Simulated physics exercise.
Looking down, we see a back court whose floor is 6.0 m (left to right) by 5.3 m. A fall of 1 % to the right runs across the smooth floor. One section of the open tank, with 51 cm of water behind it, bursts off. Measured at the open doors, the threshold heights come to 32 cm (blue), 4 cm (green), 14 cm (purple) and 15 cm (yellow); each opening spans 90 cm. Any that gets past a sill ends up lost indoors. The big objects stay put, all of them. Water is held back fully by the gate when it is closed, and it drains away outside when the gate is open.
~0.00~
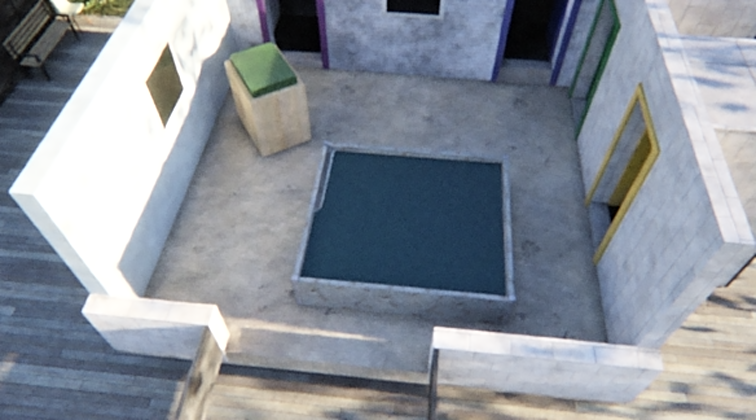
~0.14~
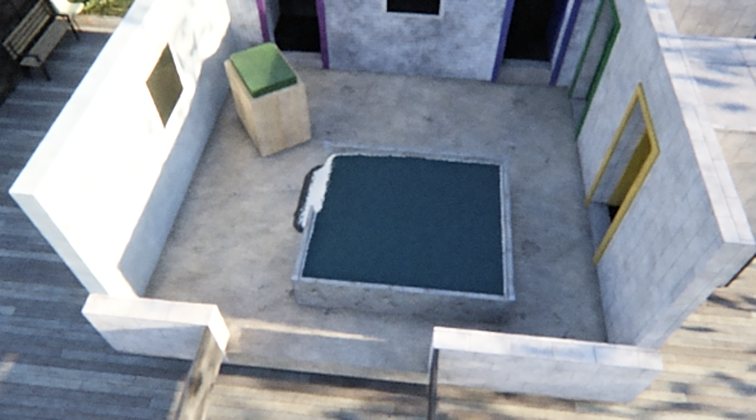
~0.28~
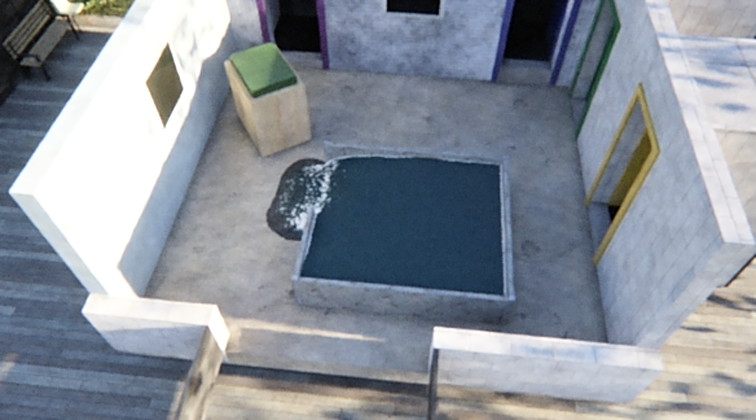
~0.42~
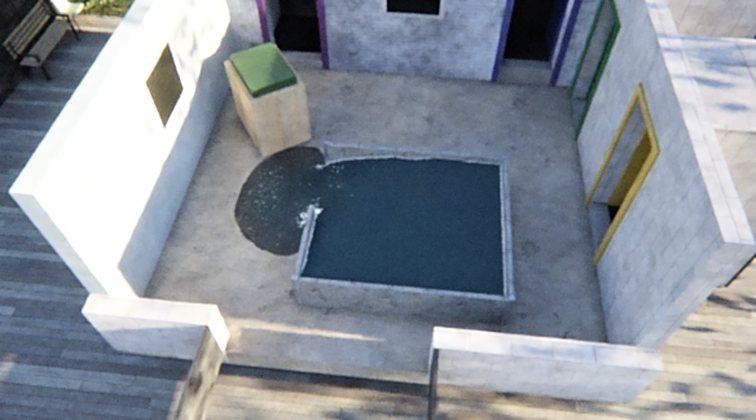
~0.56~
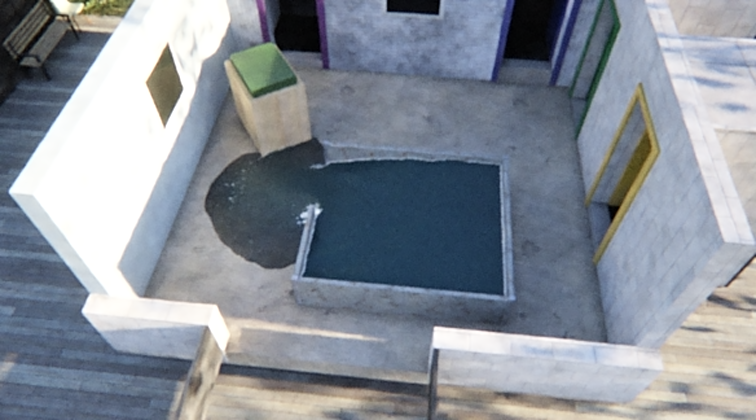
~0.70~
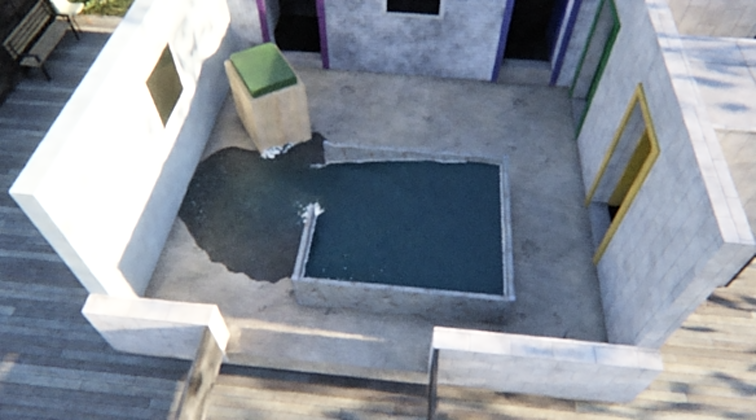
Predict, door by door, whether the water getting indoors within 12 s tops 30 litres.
As I see it, blue door: The total remains smaller than the cap. Green door: The total grows larger than the cap. Purple door: The total remains smaller than the cap. Yellow door: The total remains smaller than the cap.
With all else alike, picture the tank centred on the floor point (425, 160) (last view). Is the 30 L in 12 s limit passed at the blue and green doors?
Relative to the limit, blue is within it and green is beyond it.
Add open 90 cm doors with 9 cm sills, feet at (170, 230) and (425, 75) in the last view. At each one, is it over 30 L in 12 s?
First door beyond the limit, second door short of the limit.
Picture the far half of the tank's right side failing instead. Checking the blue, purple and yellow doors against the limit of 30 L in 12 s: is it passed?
So blue ends up short of it, purple short of it, yellow past the limit.
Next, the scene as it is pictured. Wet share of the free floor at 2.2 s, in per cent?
Roughly 30 percent.
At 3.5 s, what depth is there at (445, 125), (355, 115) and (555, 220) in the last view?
Close to 1, 1 and 0 centimetres.
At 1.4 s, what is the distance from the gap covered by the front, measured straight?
2.6 m.
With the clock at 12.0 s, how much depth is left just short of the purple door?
Reading: Close to 5.0 cm.
After 1.4 s water covers 20 % of the floor and is deepest (32 cm) near (272, 155); blue door not reached, green door not reached, purple door not reached, yellow door not reached.
After 2.2 s water covers 30 % of the floor and is deepest (34 cm) near (195, 174); blue door not reached, green door not reached, purple door not reached, yellow door not reached.
After 3.5 s water covers 50 % of the floor and is deepest (28 cm) near (134, 323); blue door not reached, green door not reached, purple door 12 cm at the sill, 0 L in, yellow door not reached.
After 7.0 s water covers 95 % of the floor and is deepest (18 cm) near (134, 323); blue door 3 cm at the sill, 0 L in, green door 10 cm at the sill, 30 L in, purple door 9 cm at the sill, 1 L in, yellow door 5 cm at the sill, 0 L in.
After 12.0 s water covers 95 % of the floor and is deepest (10 cm) near (152, 312); blue door 10 cm at the sill, 0 L in, green door 10 cm at the sill, 127 L in, purple door 5 cm at the sill, 1 L in, yellow door 8 cm at the sill, 0 L in.
